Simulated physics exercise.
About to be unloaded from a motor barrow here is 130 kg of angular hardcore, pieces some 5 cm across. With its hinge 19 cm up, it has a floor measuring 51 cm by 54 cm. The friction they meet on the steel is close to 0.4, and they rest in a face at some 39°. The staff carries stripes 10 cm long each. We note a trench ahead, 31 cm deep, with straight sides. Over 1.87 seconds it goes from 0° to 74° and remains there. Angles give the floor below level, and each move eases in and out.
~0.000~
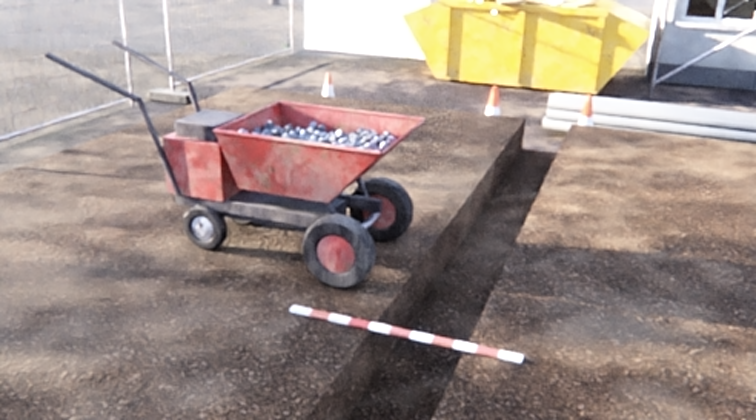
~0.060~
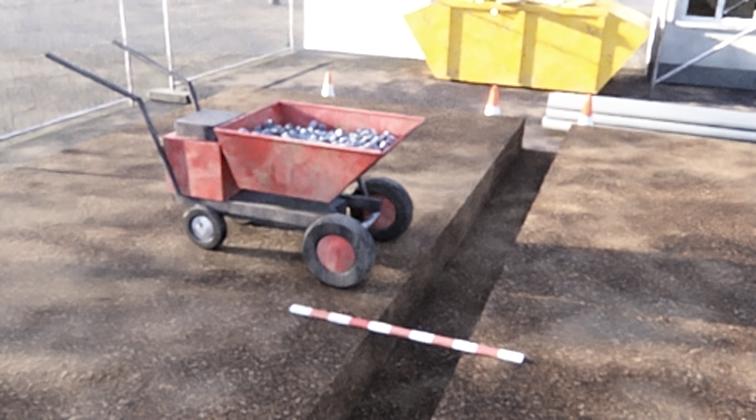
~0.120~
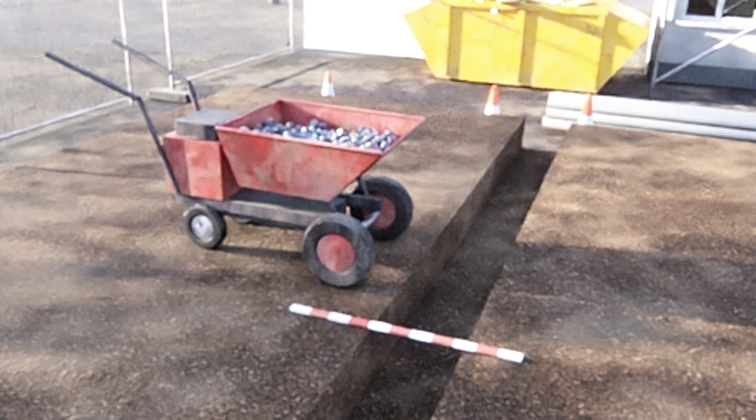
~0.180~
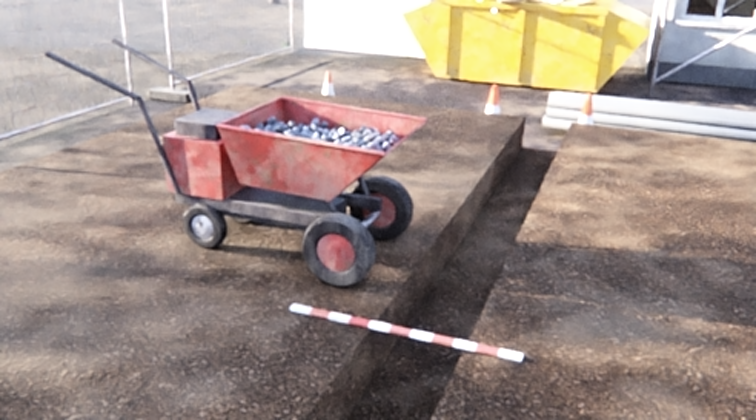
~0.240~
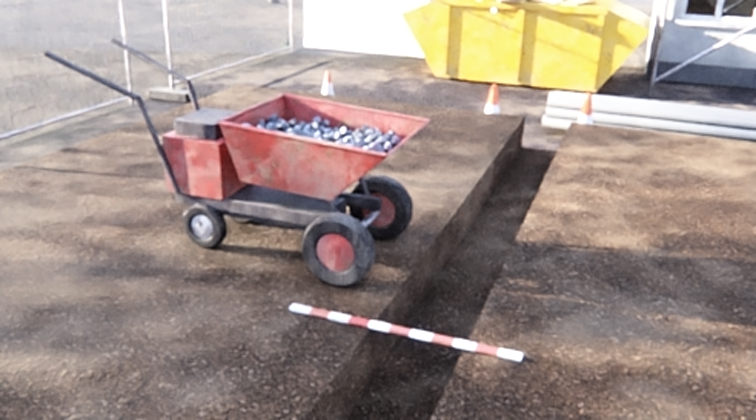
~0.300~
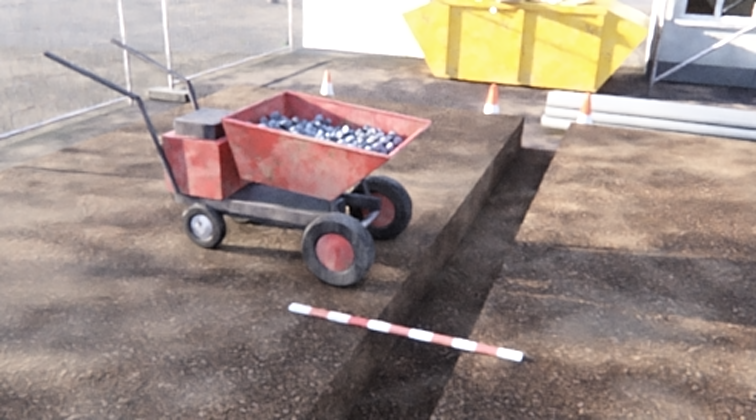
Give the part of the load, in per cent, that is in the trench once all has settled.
Close to 66 in a hundred.
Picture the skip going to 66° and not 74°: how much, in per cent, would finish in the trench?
Trench share: Approx. 65%.
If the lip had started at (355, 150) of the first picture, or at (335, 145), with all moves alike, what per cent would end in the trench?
Roughly 95 in a hundred from the first, 100 in a hundred from the second.
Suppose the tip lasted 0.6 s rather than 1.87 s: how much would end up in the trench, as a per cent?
That works out at about 40 in a hundred.
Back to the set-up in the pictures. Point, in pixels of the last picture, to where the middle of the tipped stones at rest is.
Somewhere around (478, 315) in the last picture.
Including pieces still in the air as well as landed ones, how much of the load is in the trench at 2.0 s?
25 per cent, give or take.
After 1.4 s the floor is at 62°; 100 % in the skip; the foremost stones are at (460, 243).
After 2.0 s the floor is at 74°; 49 % in the skip, 26 % in the trench, 25 % past the trench; the foremost stones are at (559, 293).
After 2.3 s the floor is at 74°; 16 % in the skip, 46 % in the trench, 38 % past the trench; the foremost stones are at (613, 298).
After 4.3 s the floor is at 74°; 0 % in the skip, 66 % in the trench, 34 % past the trench; the foremost stones are at (625, 301).
